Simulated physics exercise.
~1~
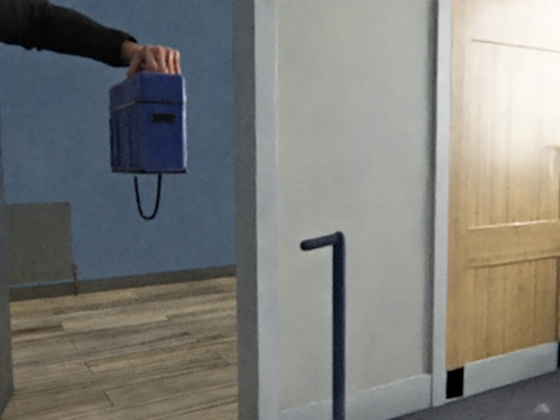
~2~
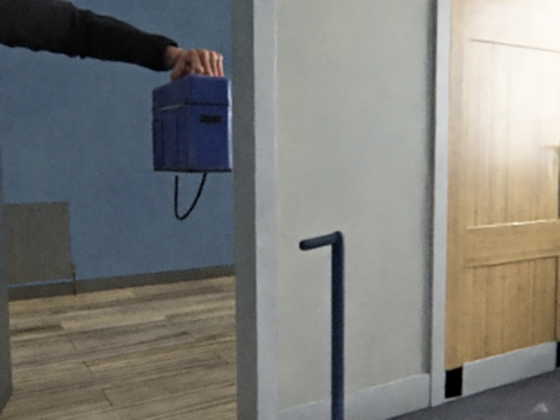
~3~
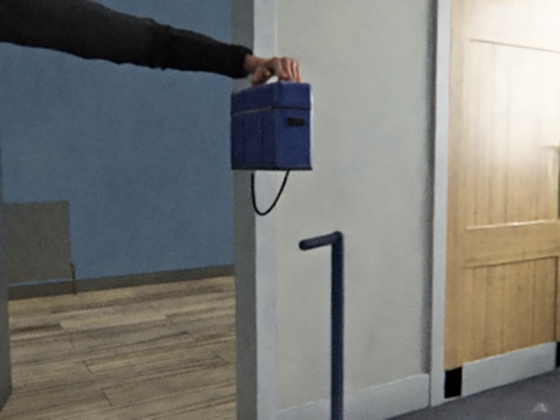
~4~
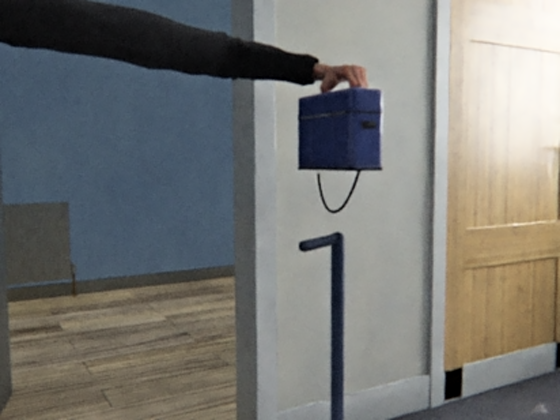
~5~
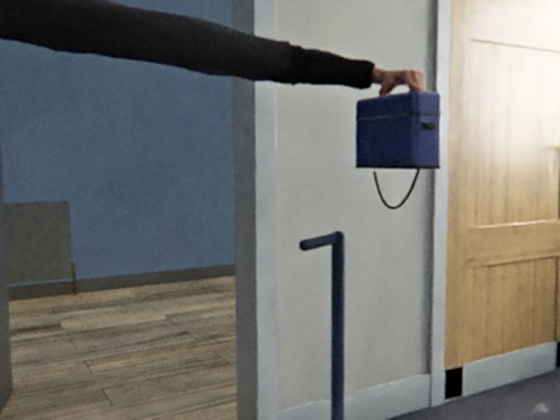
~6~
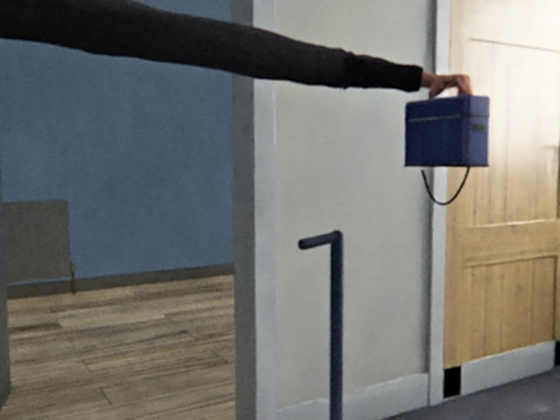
A blue case with a loop dangling beneath it was carried to the right by an outstretched arm, passing above a short dark post with a bar at its top, and ended up clear of the post, still held upright near the wooden door.
